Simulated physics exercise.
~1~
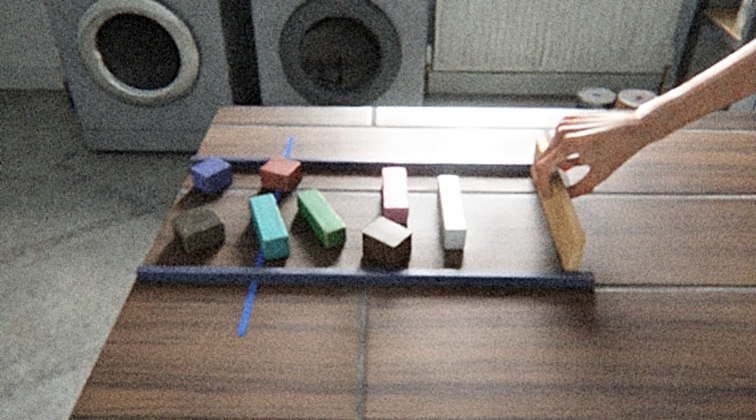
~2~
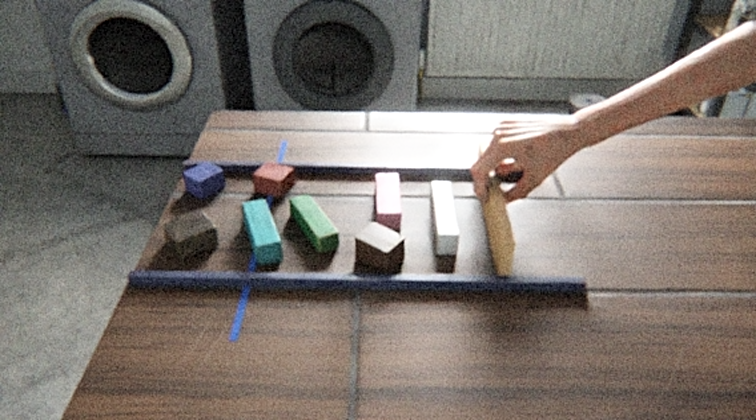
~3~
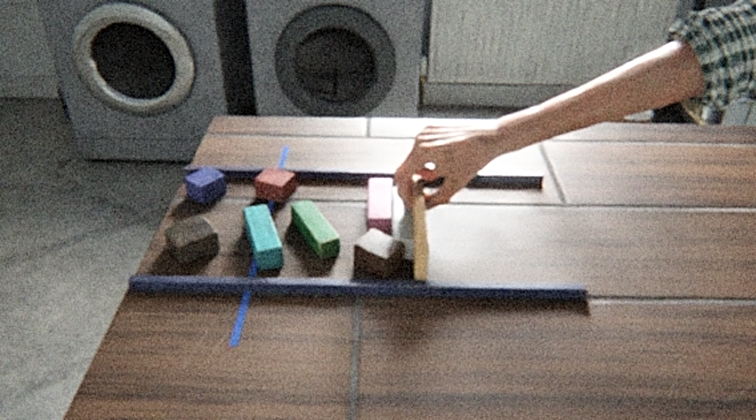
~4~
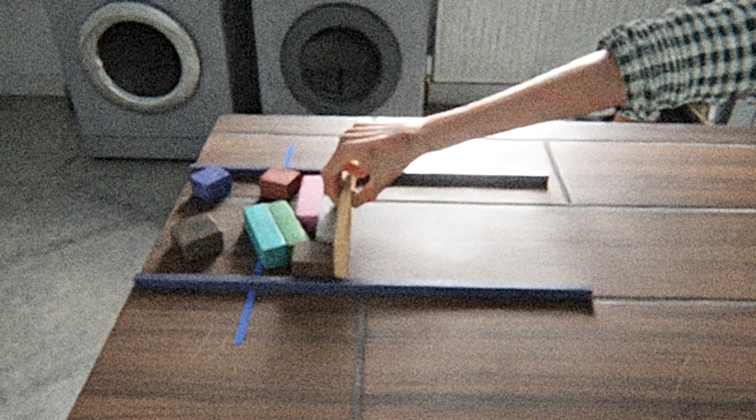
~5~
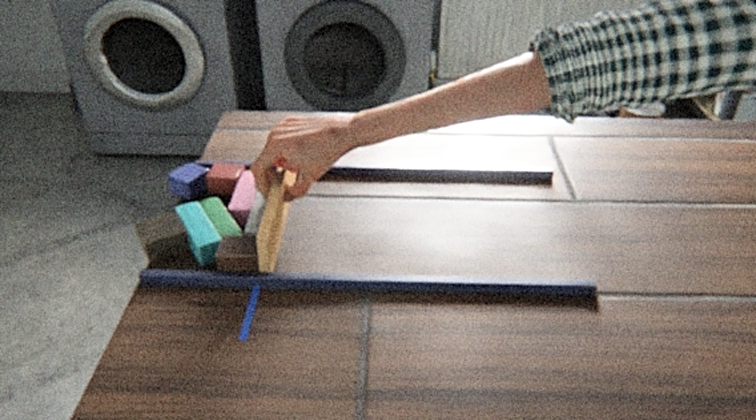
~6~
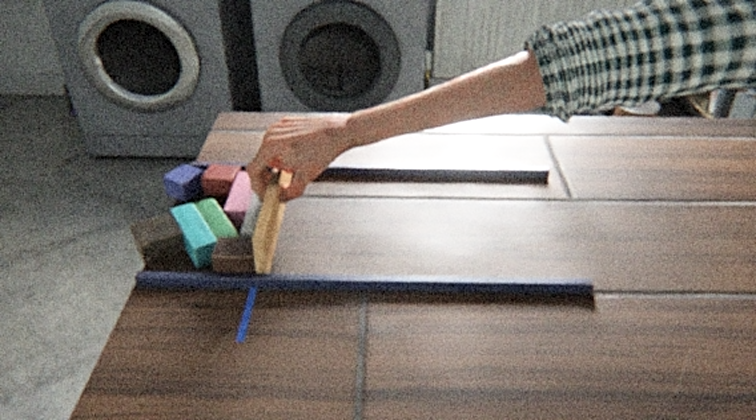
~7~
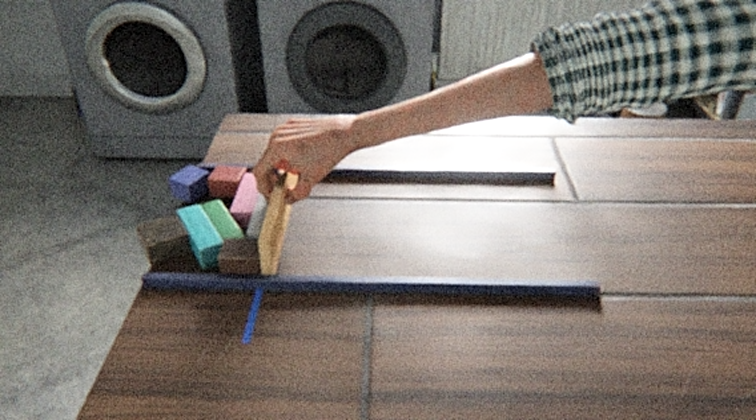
Hand sliding a wooden board leftward between two rails, bunching colourful blocks together near the table's edge, where all stay on.
